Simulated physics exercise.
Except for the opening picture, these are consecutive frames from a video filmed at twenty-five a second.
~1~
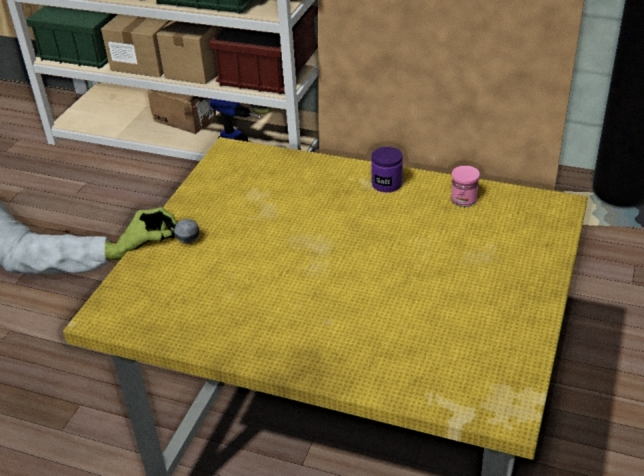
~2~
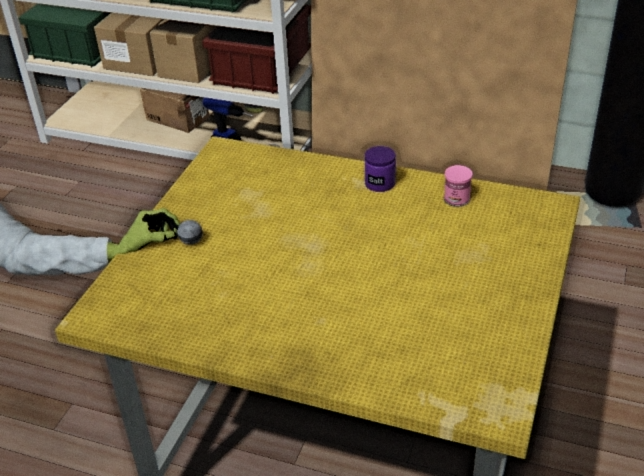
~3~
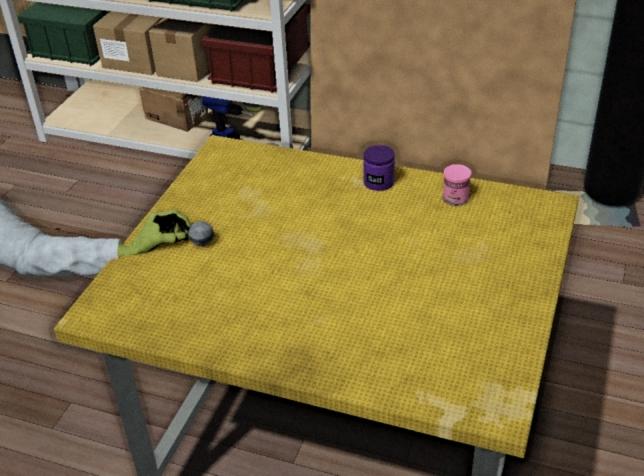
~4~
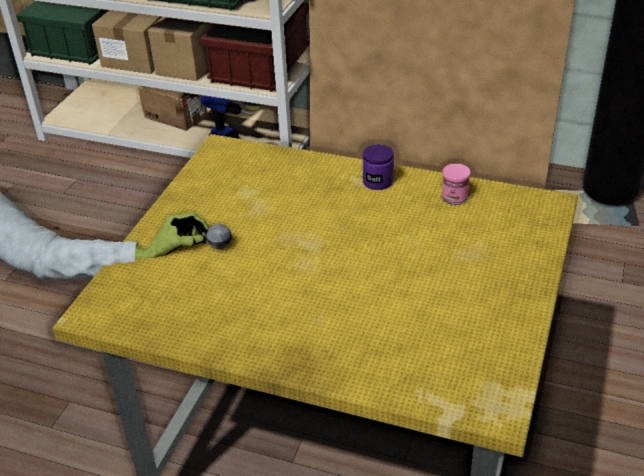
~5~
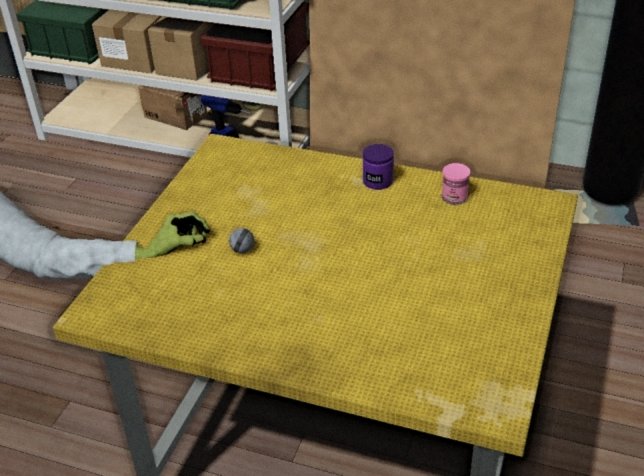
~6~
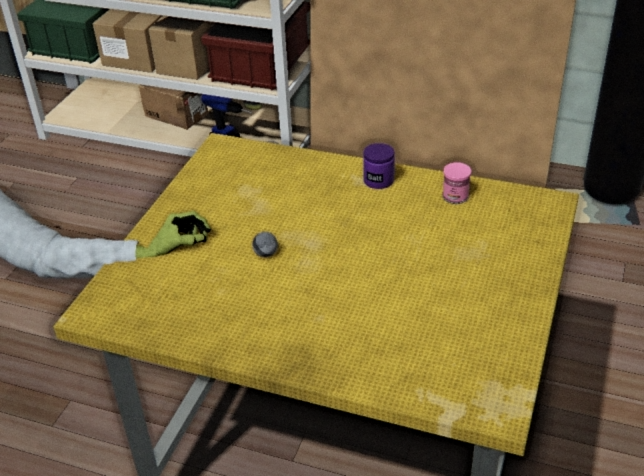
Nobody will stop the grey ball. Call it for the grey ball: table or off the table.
Off the table.
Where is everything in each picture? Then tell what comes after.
Under the hand; grey ball (187, 231), in the first frame.
Under the hand; grey ball (190, 232), in the second frame.
Under the hand; grey ball (201, 234), in the third frame.
Grey ball (219, 237), in the fourth frame.
Grey ball (242, 241) shifted about its own width, in the fifth frame.
Grey ball (265, 245) shifted well along, in the sixth frame.
Then, 0.40 s on from there, grey ball shifted well along near (495, 291).
Then, 0.80 s on from there, grey ball now off the table.
In the end, off the table, grey ball.
